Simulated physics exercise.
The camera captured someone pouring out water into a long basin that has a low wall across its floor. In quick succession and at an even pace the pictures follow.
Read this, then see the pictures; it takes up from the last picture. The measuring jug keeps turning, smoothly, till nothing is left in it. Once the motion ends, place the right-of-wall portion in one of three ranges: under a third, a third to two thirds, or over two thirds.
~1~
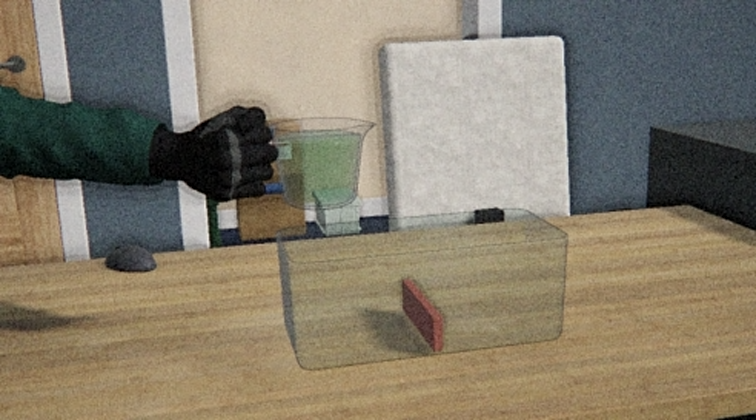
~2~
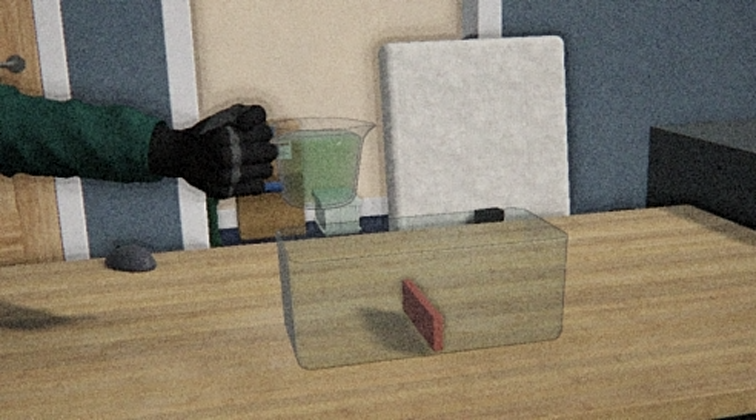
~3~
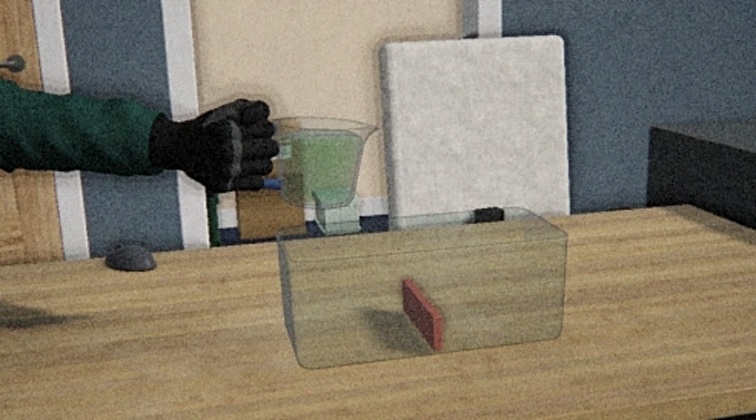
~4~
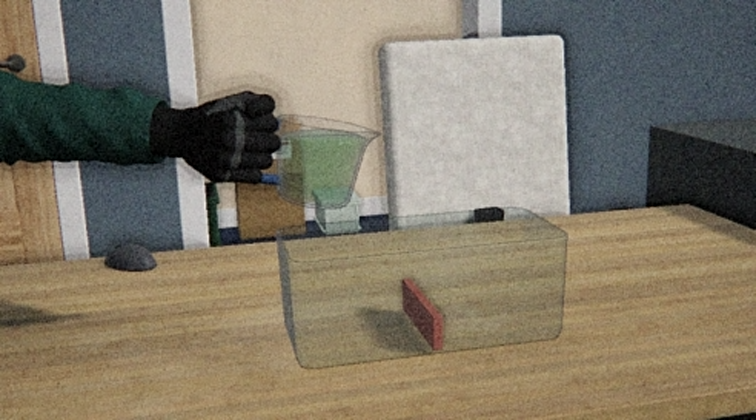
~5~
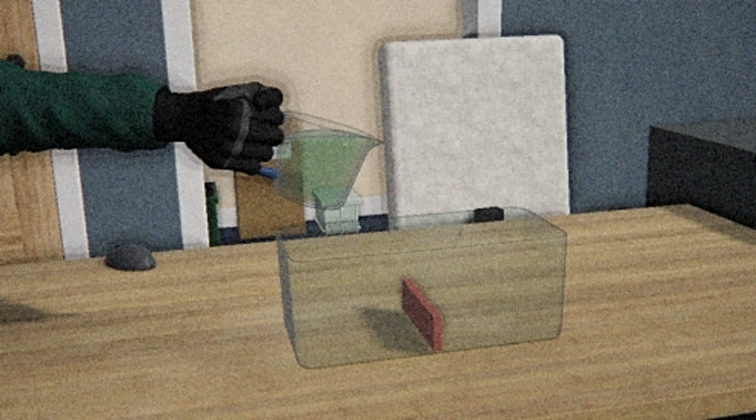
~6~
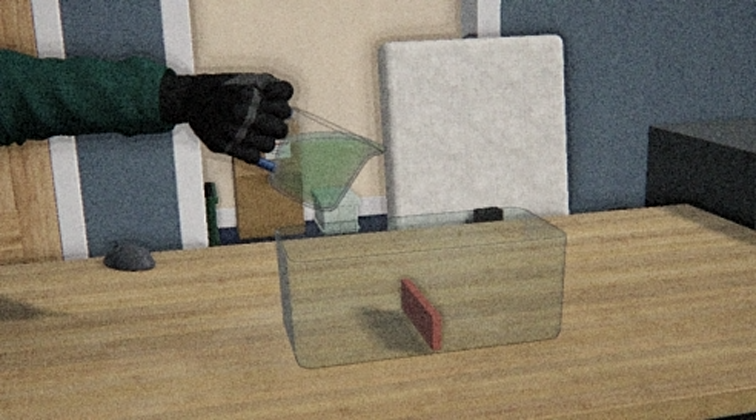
I reckon what ends right of the wall lands in the middle band of a third to two thirds.
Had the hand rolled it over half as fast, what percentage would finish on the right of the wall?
Roughly 60 percent.
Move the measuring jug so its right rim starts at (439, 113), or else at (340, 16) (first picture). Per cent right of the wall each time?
It comes out at around 95 percent and then around 30 percent.
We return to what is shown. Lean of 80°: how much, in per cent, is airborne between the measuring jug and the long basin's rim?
Roughly 20 per cent.
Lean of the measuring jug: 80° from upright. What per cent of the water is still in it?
I'd put it near 55 %.
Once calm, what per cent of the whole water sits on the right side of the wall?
That is roughly 50 percent of it.
A moment on, the measuring jug is tipped on its side and 53 per cent is still to pour, 8 is left of the wall and 19 right of it.
Next, the measuring jug is tipped on its side and 13 per cent is still to pour, 34 is left of the wall and 46 right of it.
Then the measuring jug is tipped on its side and 2 per cent is still to pour, 48 is left of the wall and 48 right of it.
Later the measuring jug is tipped on its side and 0 per cent is still to pour, 50 is left of the wall and 49 right of it.
Finally, 51 per cent lies left of the wall, 49 right of it and 0 outside.
